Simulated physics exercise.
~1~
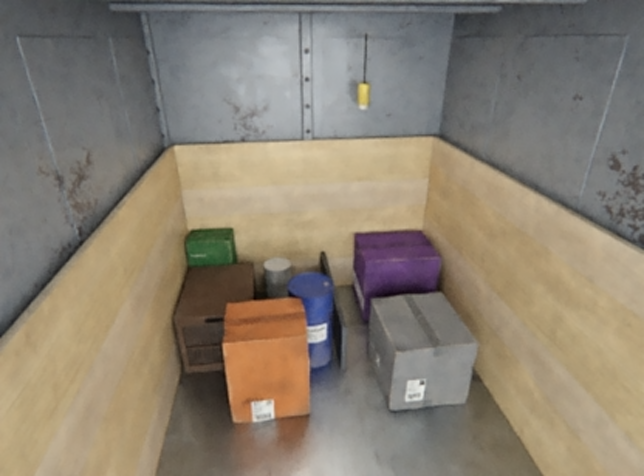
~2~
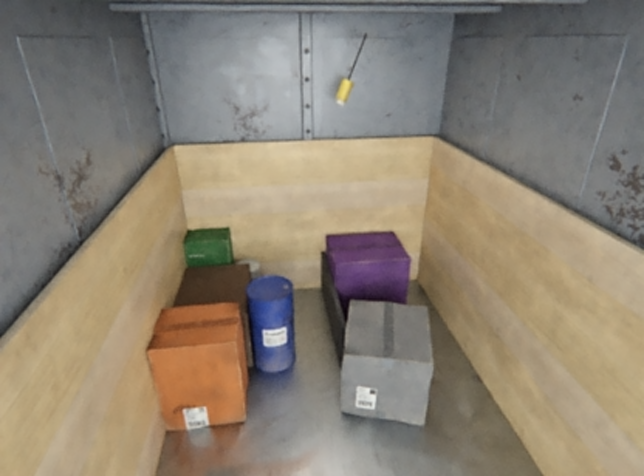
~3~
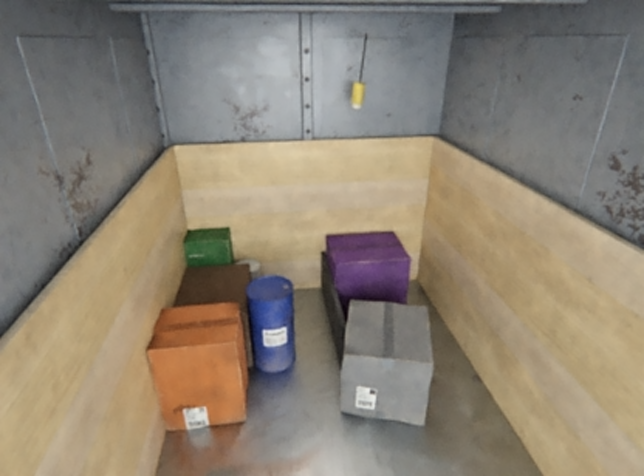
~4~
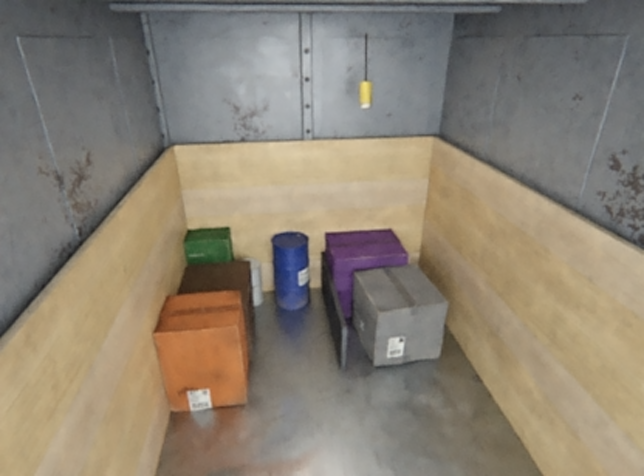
Boxes, a blue drum and a pale canister slid left across a van's metal floor as the hanging lamp swung, then the drum, orange box and grey box slid forwards, ending upright while the green box stayed in the back corner.
